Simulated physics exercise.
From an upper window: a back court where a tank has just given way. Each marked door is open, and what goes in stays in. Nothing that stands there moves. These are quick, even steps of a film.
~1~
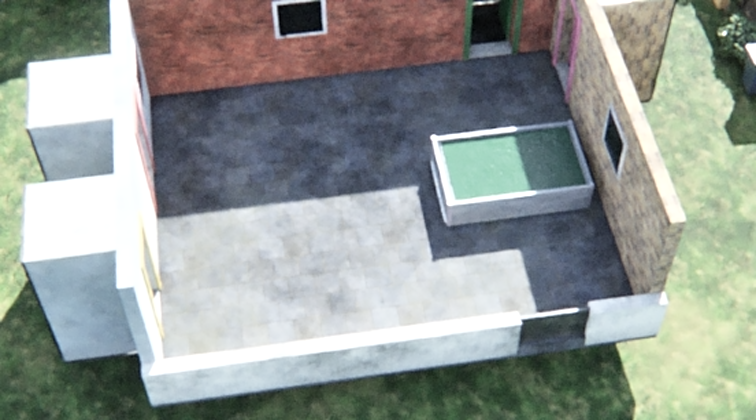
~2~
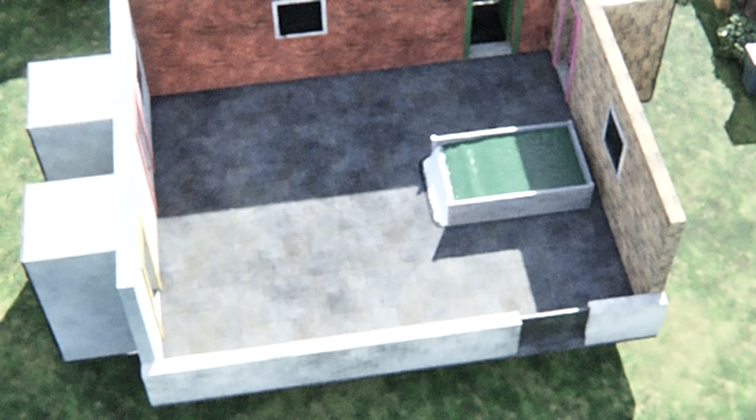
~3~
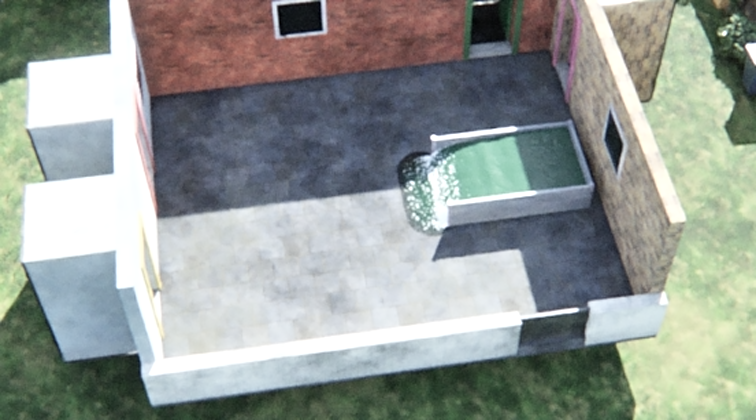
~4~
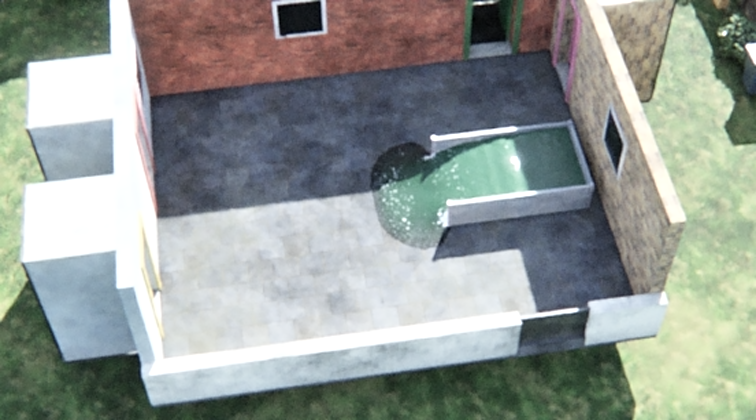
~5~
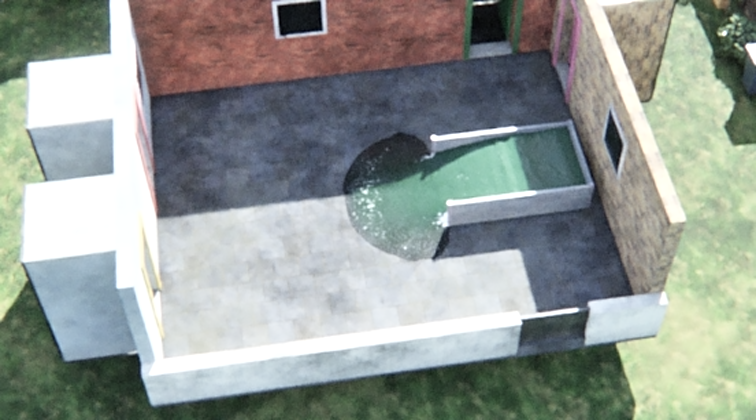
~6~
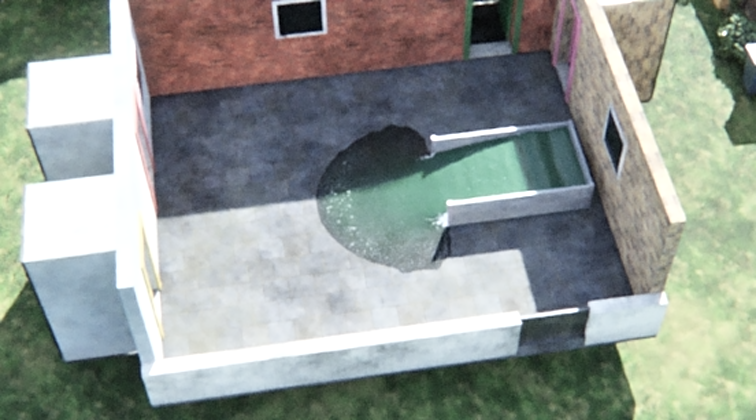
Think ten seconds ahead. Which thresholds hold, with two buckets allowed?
In the end: The green door admits no more than that; the pink door admits no more than that; the red door admits no more than that; the yellow door lets in a lot.
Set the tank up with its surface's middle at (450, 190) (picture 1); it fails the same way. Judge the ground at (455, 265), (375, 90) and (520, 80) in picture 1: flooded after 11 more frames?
As listed: Free of water, dry, dry.
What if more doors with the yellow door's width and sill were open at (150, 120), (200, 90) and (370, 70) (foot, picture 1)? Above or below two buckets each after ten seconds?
In that order: Is over, floods, takes less.
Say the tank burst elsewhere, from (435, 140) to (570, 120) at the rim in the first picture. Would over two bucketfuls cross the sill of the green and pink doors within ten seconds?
The green door is over, the pink door is over.
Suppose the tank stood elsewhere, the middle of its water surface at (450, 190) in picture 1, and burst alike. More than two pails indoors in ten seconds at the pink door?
Pink door stays under.
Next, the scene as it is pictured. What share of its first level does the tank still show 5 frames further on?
Some 64 per cent.
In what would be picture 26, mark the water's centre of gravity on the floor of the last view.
Roughly at (323, 208).
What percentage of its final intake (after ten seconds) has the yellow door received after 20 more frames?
I make it 20 per cent.
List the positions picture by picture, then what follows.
In the first frame, the tank at (511, 164) is whole and still.
In the second frame, water pours out at (443, 186) and has run to (427, 160).
In the third frame, the front is at (408, 160), out from the gap at (443, 187).
In the fourth frame, water pours out at (443, 187) and has run to (388, 156).
In the fifth frame, the front is at (349, 185), out from the gap at (443, 187).
In the sixth frame, water pours out at (443, 187) and has run to (321, 196).
A moment on, water covers 25 % of the floor; the green door not reached, the pink door not reached, the red door not reached, the yellow door not reached.
Next, water covers 45 % of the floor; the green door not reached, the pink door not reached, the red door wet at the sill, nothing in, the yellow door not reached.
Then, water covers 60 % of the floor; the green door not reached, the pink door not reached, the red door wet at the sill, nothing in, the yellow door under two buckets in.
Later, water covers 60 % of the floor; the green door not reached, the pink door not reached, the red door wet at the sill, nothing in, the yellow door over two buckets in.
In the end, water covers 85 % of the floor; the green door wet at the sill, nothing in, the pink door not reached, the red door wet at the sill, nothing in, the yellow door over two buckets in.
